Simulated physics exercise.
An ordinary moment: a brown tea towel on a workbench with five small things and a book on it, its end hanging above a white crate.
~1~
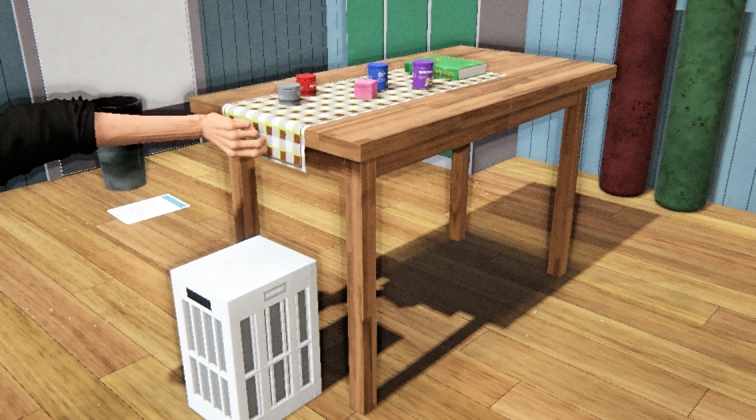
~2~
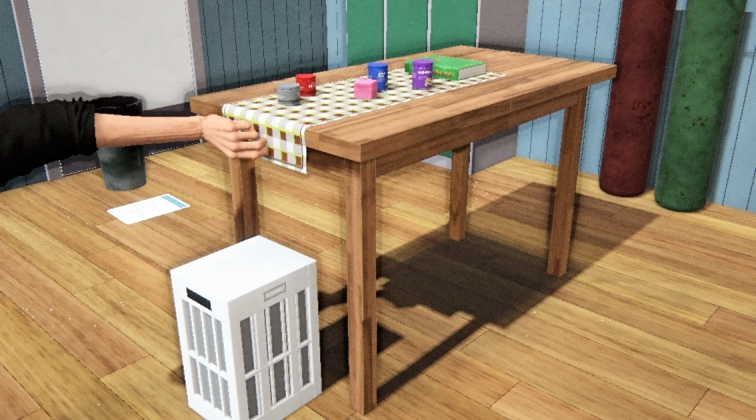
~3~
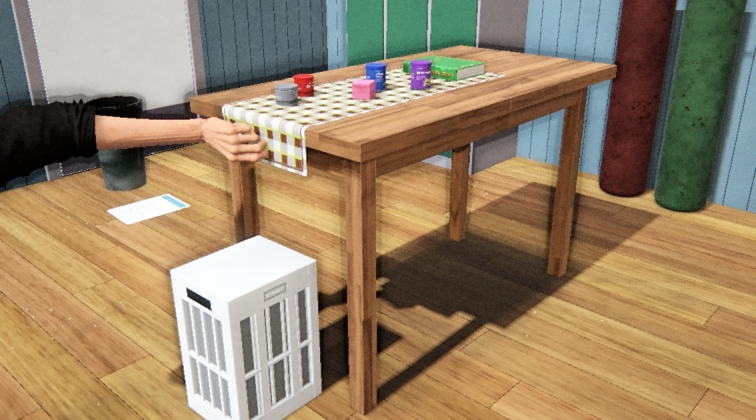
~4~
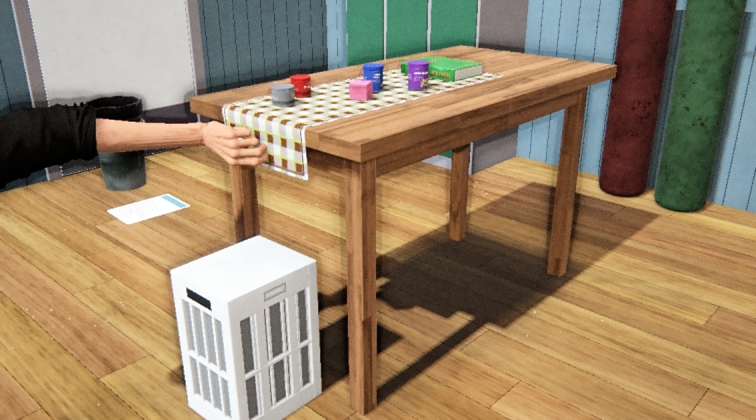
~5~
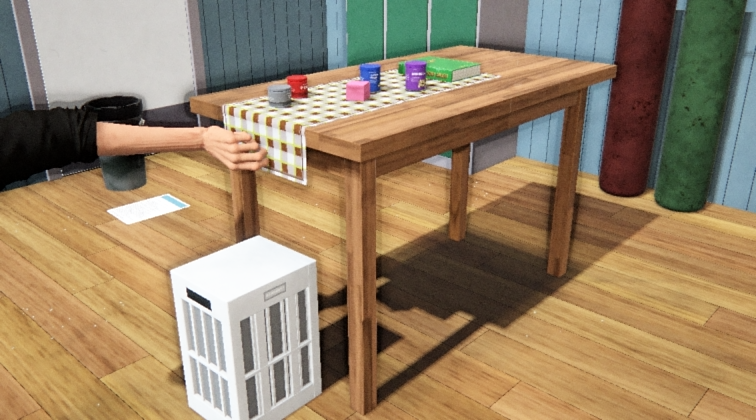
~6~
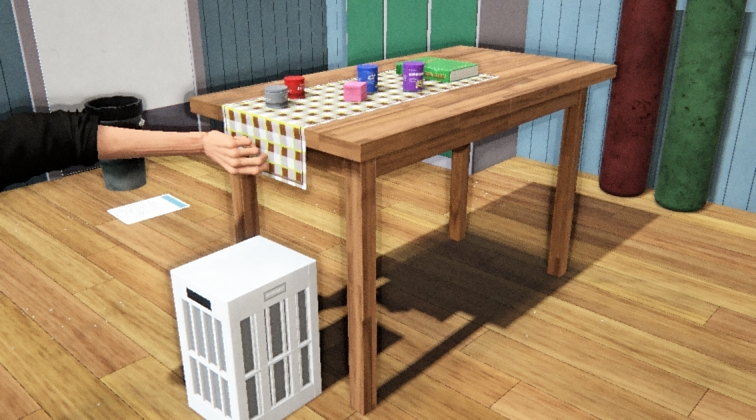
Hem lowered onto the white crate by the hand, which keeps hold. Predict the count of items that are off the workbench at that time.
It drops two things over the edge.
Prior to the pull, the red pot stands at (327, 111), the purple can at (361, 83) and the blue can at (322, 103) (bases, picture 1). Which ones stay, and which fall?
Looking at each one, the red pot drops away, the purple can remains in position and the blue can drops away.
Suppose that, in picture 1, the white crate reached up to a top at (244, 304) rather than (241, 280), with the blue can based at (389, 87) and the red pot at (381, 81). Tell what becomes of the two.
The blue can? Safe. The red pot? Safe.
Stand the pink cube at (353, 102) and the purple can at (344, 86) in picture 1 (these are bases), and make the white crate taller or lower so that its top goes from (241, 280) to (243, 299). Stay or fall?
Looks like the pink cube ends up down, and the purple can hangs in there.
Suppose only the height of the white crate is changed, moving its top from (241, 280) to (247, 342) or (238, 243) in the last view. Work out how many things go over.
The first gives 4, the second 1.
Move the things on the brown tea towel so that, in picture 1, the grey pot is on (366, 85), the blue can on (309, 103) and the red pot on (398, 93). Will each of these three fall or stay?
You'd see the grey pot hang on, the blue can go down and the red pot hang on.
Early on, hem near (266, 207); all still up.
Midway, hem on the crate; grey pot and red pot gone.
Finally, hem on the crate; grey pot and red pot gone. It carries off two.
